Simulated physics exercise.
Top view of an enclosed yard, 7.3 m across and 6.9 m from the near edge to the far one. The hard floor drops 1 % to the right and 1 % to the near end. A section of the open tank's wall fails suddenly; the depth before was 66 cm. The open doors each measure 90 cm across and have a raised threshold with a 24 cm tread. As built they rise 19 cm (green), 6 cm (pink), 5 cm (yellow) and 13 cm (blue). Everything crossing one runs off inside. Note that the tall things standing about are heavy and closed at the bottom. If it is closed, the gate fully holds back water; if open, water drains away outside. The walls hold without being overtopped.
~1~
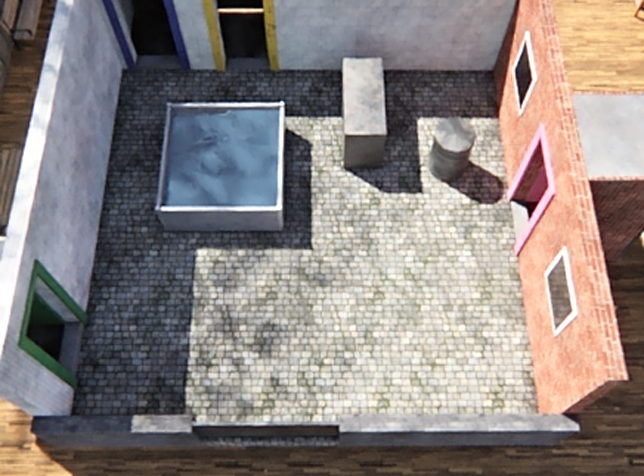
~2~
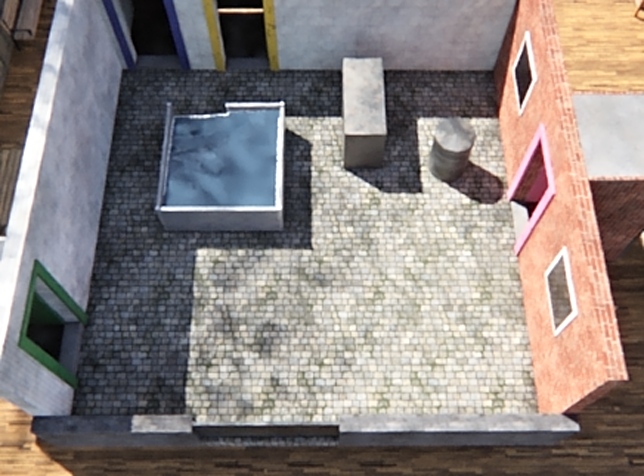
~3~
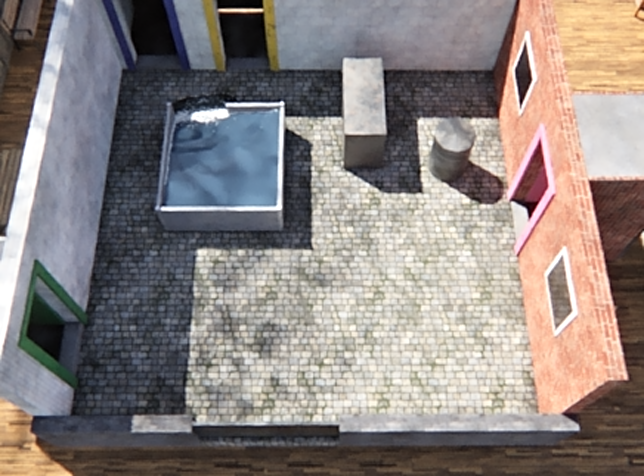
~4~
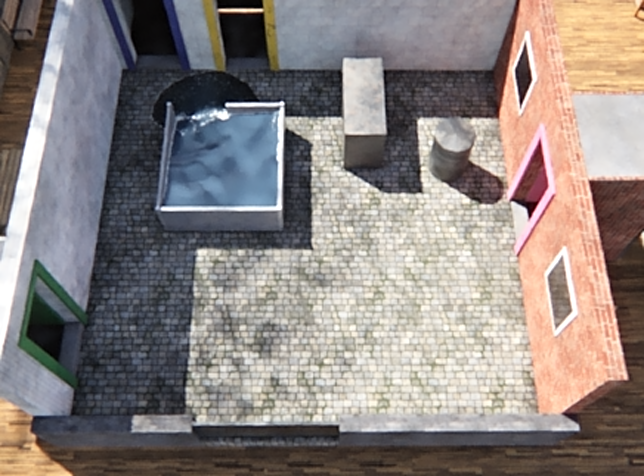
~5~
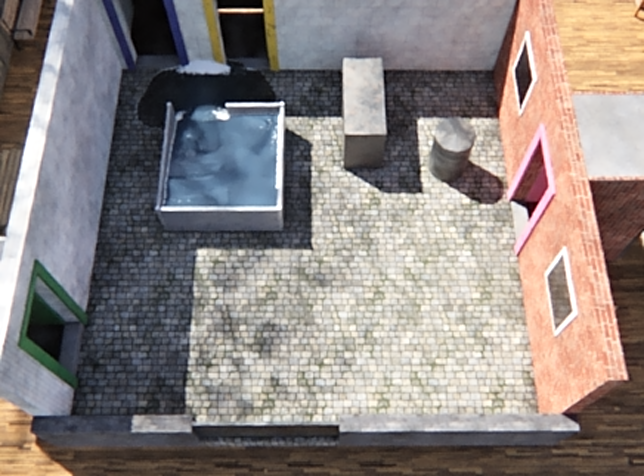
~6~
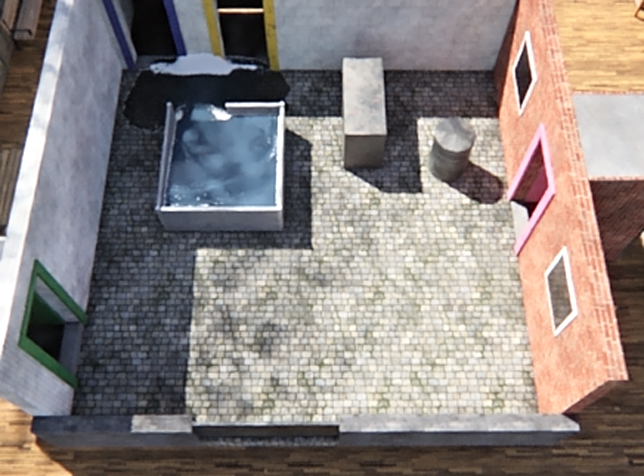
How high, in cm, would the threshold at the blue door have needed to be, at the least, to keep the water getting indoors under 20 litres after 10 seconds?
About 29 cm.
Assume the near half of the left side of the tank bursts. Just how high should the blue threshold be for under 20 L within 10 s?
About 17 cm.
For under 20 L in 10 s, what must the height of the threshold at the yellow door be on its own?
Yellow door, minimum about 26 cm.
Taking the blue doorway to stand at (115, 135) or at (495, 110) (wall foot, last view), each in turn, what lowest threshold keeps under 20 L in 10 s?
First place around 9.5 cm, second around 7.0 cm.
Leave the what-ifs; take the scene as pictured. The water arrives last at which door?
That would be the pink door.
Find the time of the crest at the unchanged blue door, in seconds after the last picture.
Around 1.0 s.
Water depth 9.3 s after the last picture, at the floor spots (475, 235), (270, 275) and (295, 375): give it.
Roughly 2, 1 and 4 cm, in turn.
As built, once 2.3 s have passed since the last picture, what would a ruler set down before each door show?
In cm: Green 0, pink 0, yellow 17, blue 25.
Then, 0.7 s after the last picture water covers 10 % of the floor, deepest (51 cm) near (123, 71); 28 cm at the blue door, 23 litres in over its 13 cm threshold.
Then, 2.3 s after the last picture water covers 25 % of the floor, deepest (30 cm) near (132, 71); 25 cm at the blue door, 150 litres in over its 13 cm threshold.
Then, 9.3 s after the last picture water covers 80 % of the floor, deepest (16 cm) near (536, 425); 8 cm at the blue door, 223 litres in over its 13 cm threshold.
At the blue door as built, the water peaked near 33 cm, 1.1 s after the last picture.
With a threshold of 23 cm, 59 litres would have come in within the 10 s; with 36 cm, 3 litres. So under 20 litres takes about 29 cm.
